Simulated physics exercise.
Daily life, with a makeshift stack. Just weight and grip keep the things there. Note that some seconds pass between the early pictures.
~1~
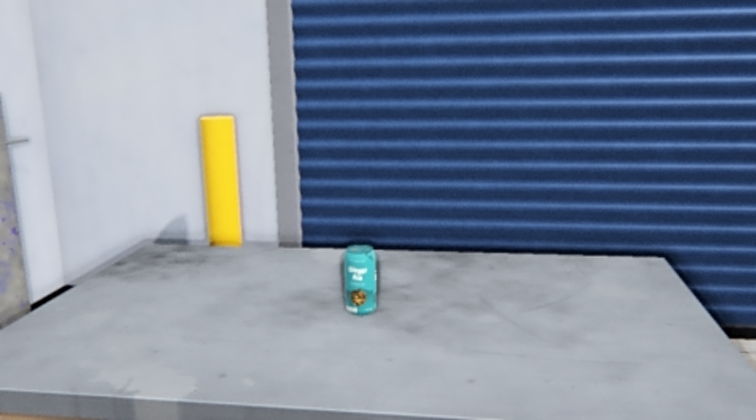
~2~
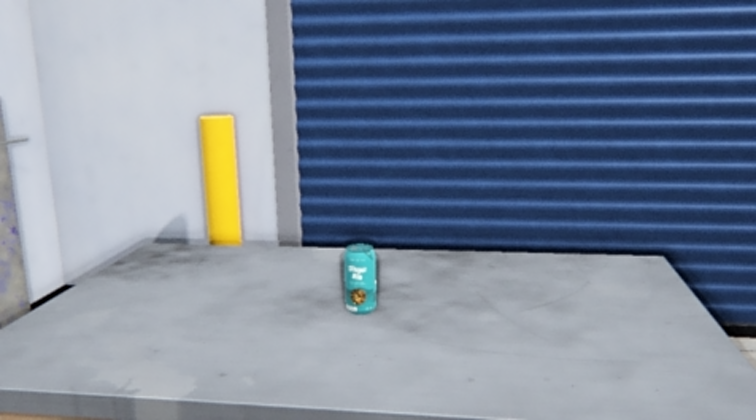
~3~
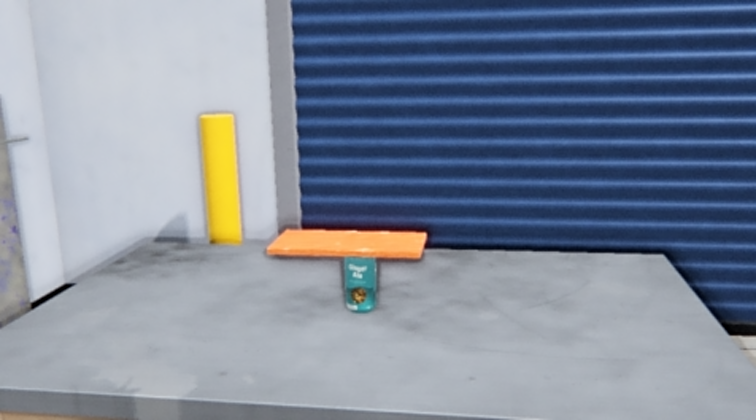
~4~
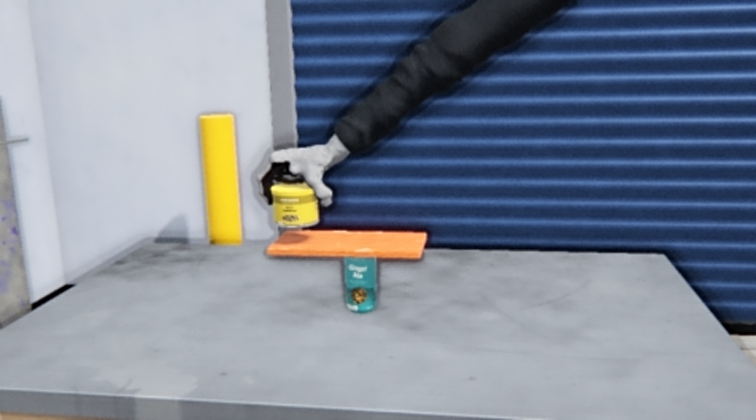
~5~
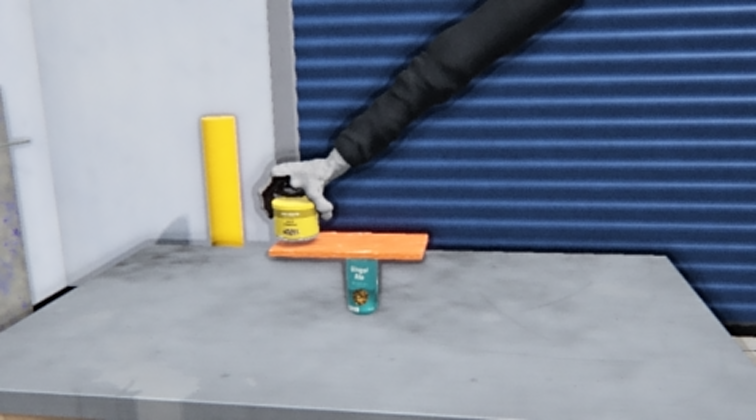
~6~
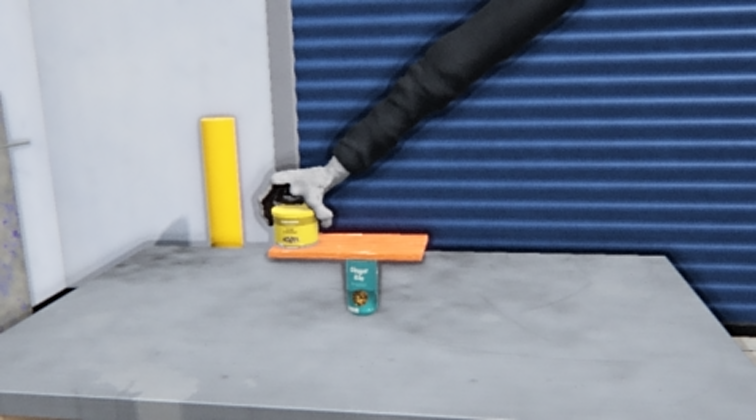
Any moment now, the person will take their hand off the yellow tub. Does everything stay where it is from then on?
No - A fall.
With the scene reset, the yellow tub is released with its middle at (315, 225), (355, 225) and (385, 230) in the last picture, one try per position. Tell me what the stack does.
The first time it collapses, the second time it stays standing, and the third time it stays standing.
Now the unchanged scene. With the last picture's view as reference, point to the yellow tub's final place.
It ends up close to (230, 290).
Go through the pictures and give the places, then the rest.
In the first picture, the last thing is not in view yet.
In the second picture, the last thing is not in view yet.
In the third picture, the last thing is not in view yet; orange board (349, 243).
The fourth picture shows coming down; yellow tub (295, 205); orange board (349, 243).
The fifth picture shows coming down; yellow tub (296, 218); orange board (351, 245).
The sixth picture shows in place under the hand; yellow tub (296, 226); orange board (350, 246).
Then, 0.40 s later than the last frame, yellow tub now fallen; orange board tilted by 58°.
Then, 0.60 s later than the last frame, orange board now fallen; turquoise can moved a little.
When it is over, fallen, yellow tub and orange board; turquoise can as before. End places, in pixels of the last picture, yellow tub near (230, 290). The stack gives way.
